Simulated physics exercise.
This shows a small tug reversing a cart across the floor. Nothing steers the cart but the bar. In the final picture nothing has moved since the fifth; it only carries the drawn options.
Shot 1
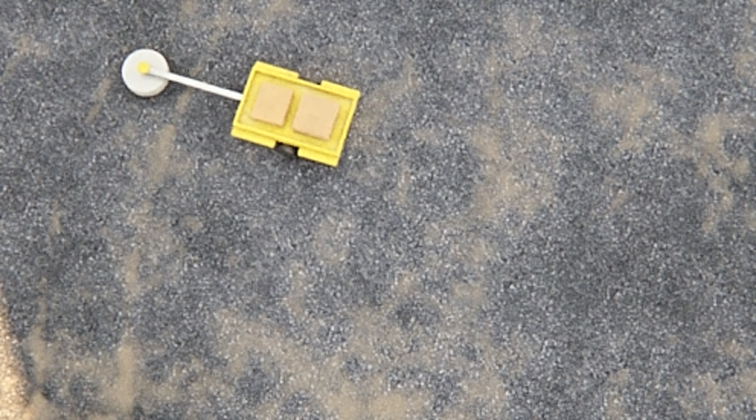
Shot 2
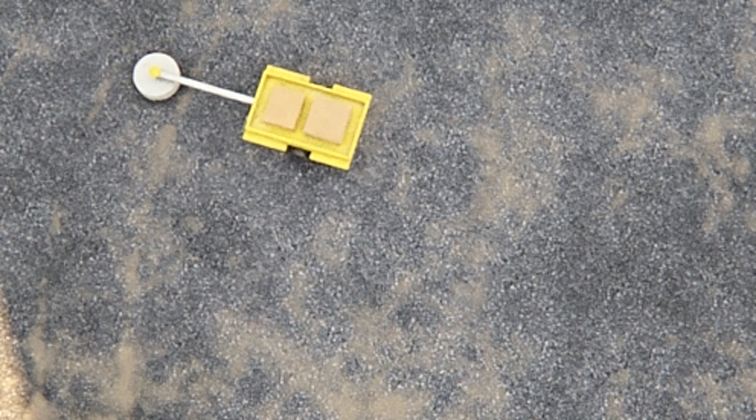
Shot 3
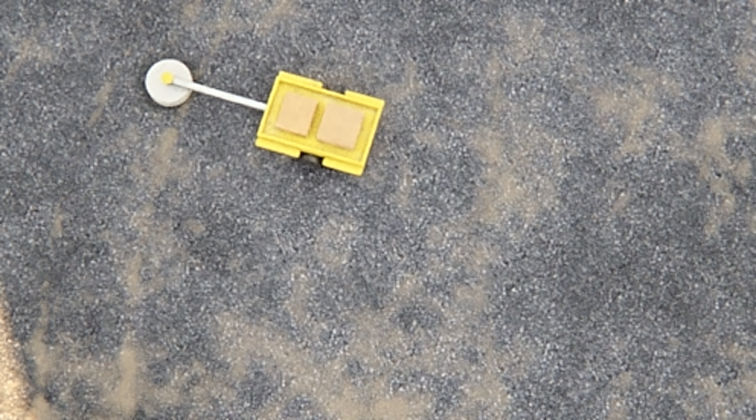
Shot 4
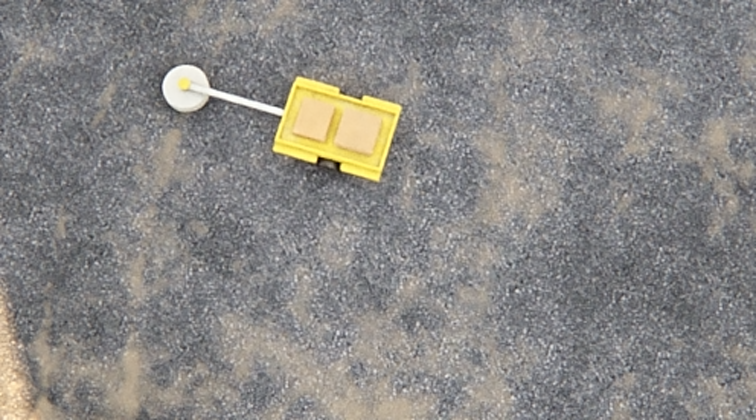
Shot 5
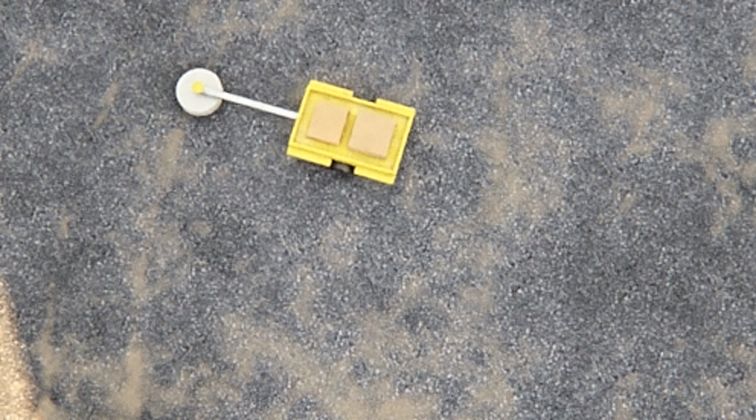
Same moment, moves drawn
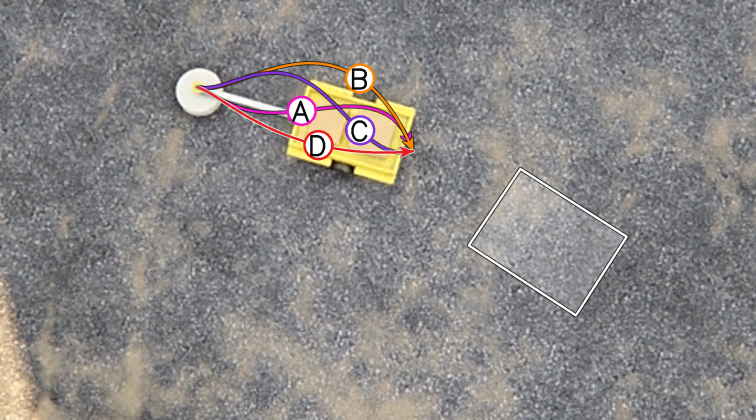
On a speckled grey floor with tan patches, a small round white tug reverses a yellow cart rightward and slightly down.
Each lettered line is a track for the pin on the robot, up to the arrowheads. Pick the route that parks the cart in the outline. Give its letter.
The cart ends in the outline on C.
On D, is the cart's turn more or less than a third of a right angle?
Less than that.
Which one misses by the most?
The widest miss is D.
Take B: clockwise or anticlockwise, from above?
On that route, clockwise.
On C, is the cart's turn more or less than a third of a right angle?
It turns less than that.
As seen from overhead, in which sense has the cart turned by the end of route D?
On that route, anticlockwise.
On the marked copy, A from (198, 87) via (310, 110) to (411, 146); B from (198, 87) via (330, 65) to (413, 151); C from (198, 87) via (312, 85) to (413, 151); D from (198, 87) via (302, 141) to (413, 151); the bay at (548, 241).
With C. Early on, robot (282, 77), cart (416, 158).
Further on, robot (351, 124), cart (488, 206).
At the end, robot (413, 155), cart (551, 242); the cart stands in the bay.
As for the rest, A leaves the cart at (569, 204), out of the bay; B leaves the cart at (520, 276), out of the bay; D leaves the cart at (577, 153), out of the bay.
